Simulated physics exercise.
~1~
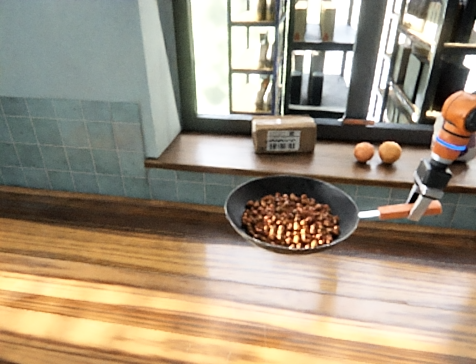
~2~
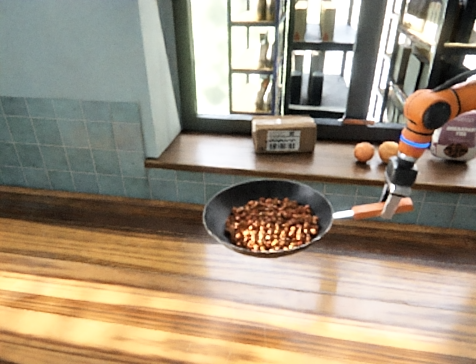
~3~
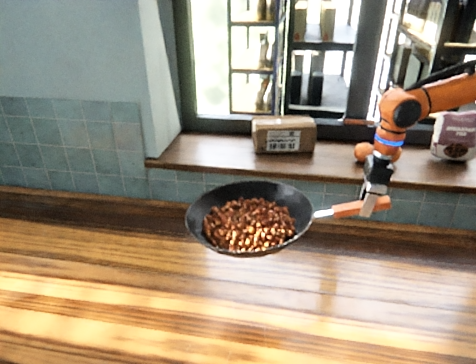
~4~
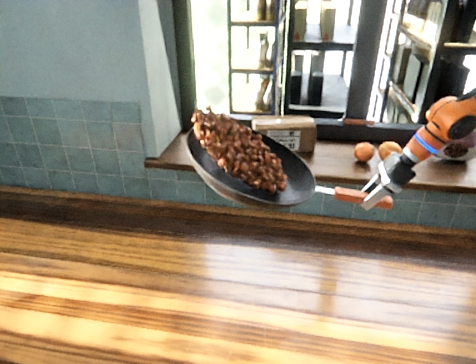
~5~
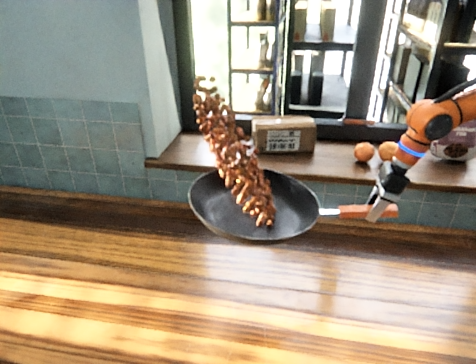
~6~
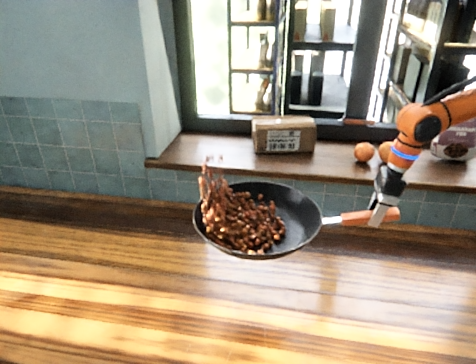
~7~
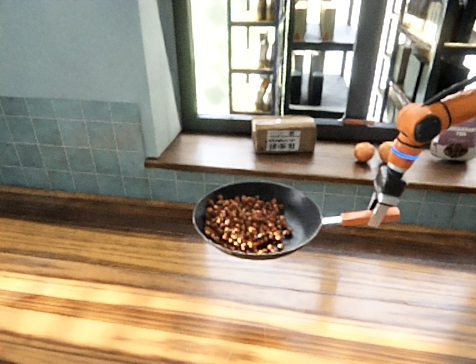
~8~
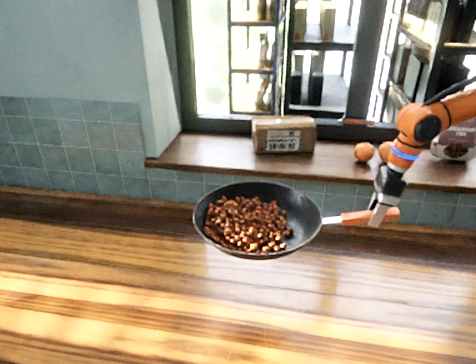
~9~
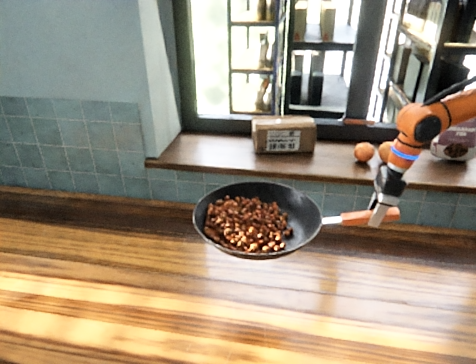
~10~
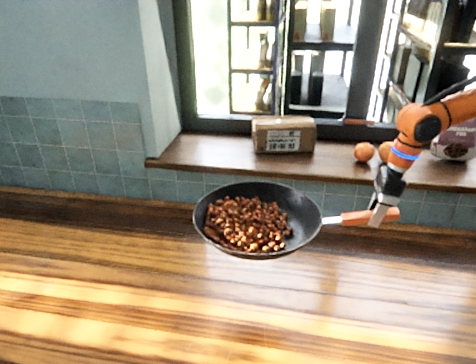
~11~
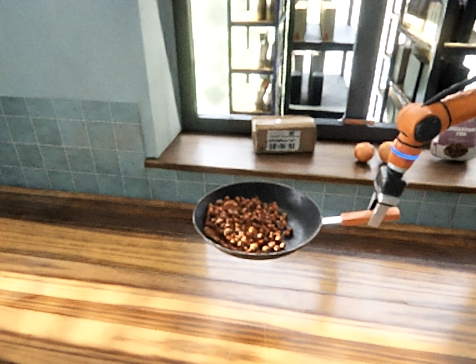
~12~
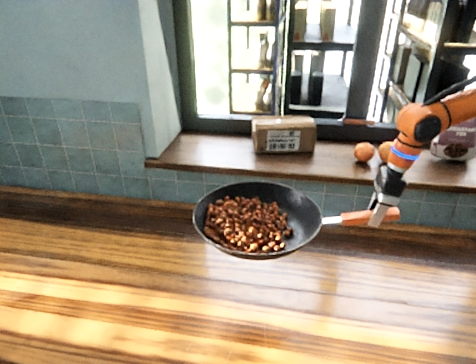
In a kitchen, a robot arm moves a pan left, tosses the nuts, and catches them.
